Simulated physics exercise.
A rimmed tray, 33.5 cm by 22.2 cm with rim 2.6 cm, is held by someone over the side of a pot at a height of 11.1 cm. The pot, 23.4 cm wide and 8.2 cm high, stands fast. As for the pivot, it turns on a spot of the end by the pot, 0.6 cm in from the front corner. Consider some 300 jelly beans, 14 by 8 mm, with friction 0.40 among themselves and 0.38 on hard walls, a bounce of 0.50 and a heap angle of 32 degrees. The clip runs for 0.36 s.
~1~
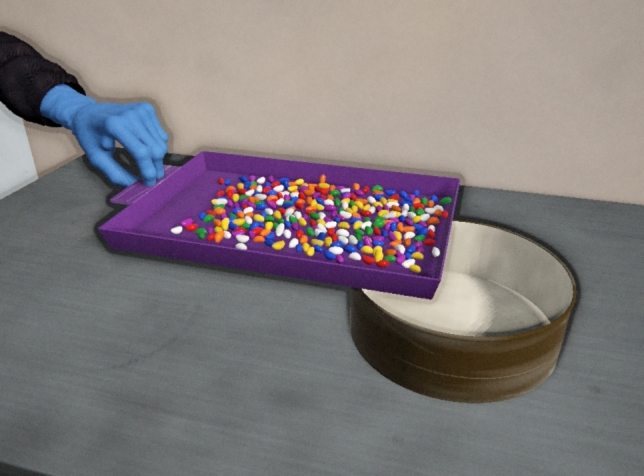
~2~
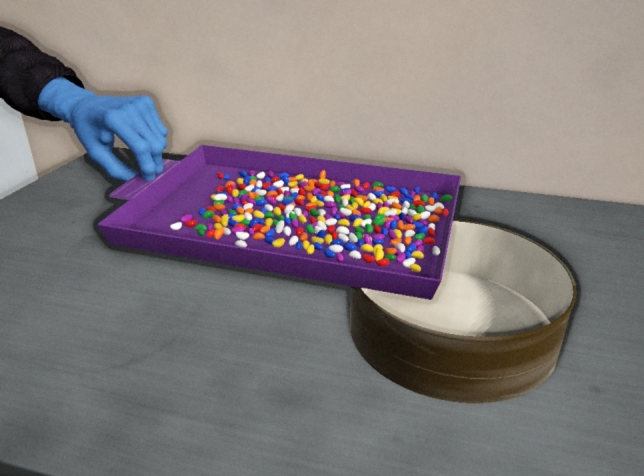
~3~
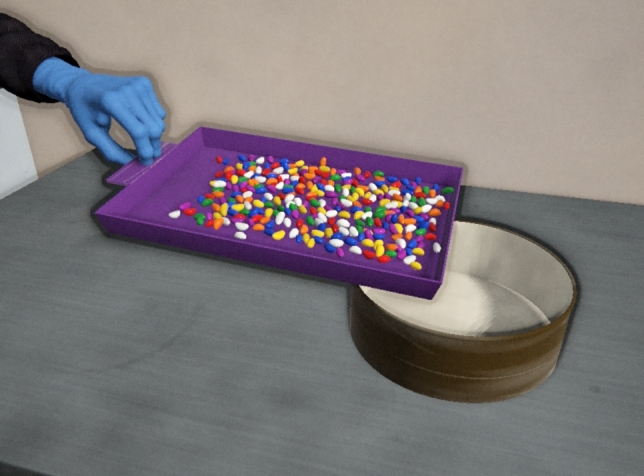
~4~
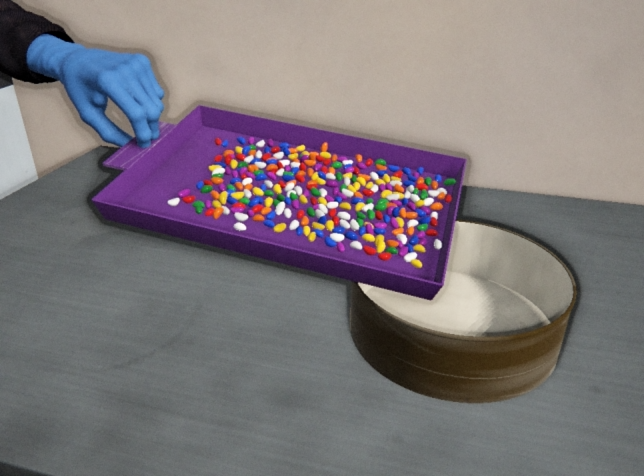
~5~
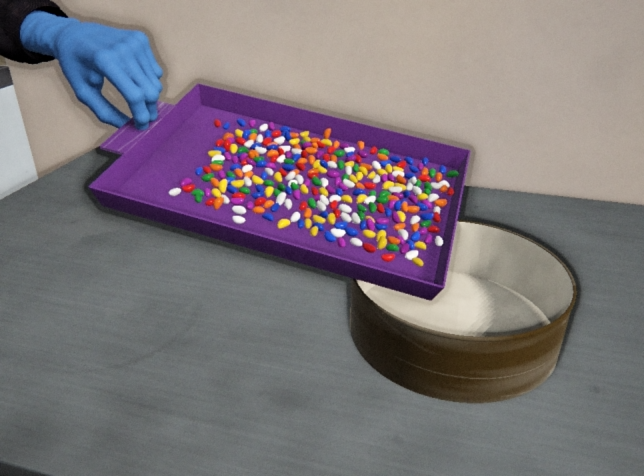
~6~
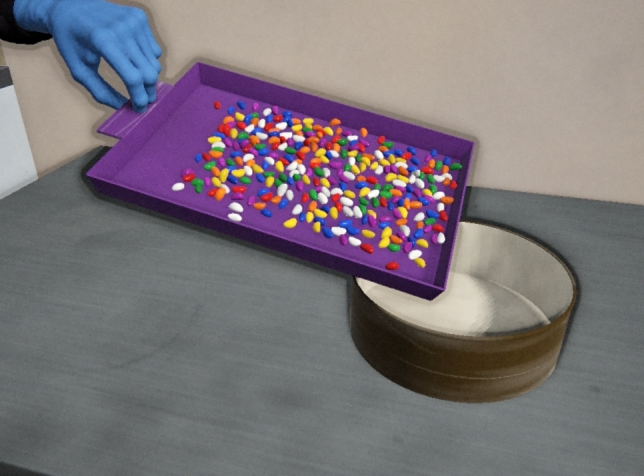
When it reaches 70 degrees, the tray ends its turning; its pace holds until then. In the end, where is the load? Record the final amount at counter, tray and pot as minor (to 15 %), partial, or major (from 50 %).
Final: Counter major, left on the tray partial, pot minor.
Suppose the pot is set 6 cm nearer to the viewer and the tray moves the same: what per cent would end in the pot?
Close to 70 per cent, then.
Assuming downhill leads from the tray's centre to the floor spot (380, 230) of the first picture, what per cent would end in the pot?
Some 40 per cent.
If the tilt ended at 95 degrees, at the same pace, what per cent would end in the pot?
0 percent.
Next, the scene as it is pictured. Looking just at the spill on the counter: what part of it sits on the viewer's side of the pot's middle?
Share: Some 100 %.
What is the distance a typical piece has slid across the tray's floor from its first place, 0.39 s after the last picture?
Around 8 centimetres.
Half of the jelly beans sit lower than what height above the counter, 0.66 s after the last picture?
About 16 centimetres.
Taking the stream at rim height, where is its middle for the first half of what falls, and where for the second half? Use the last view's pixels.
I'd mark about (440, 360) for the first half, then (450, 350) for the second.
Then, 0.39 s after the last picture, tilt 43 degrees; the tray holds 100 %, the pot 0 %.
Then, 0.66 s after the last picture, tilt 60 degrees; the tray holds 95 %, the pot 0 %.
Then, 1.02 s after the last picture, tilt 70 degrees; the tray holds 60 %, the pot 0 %.
In the end, counter 75 %, tray 20 %, pot 5 %.
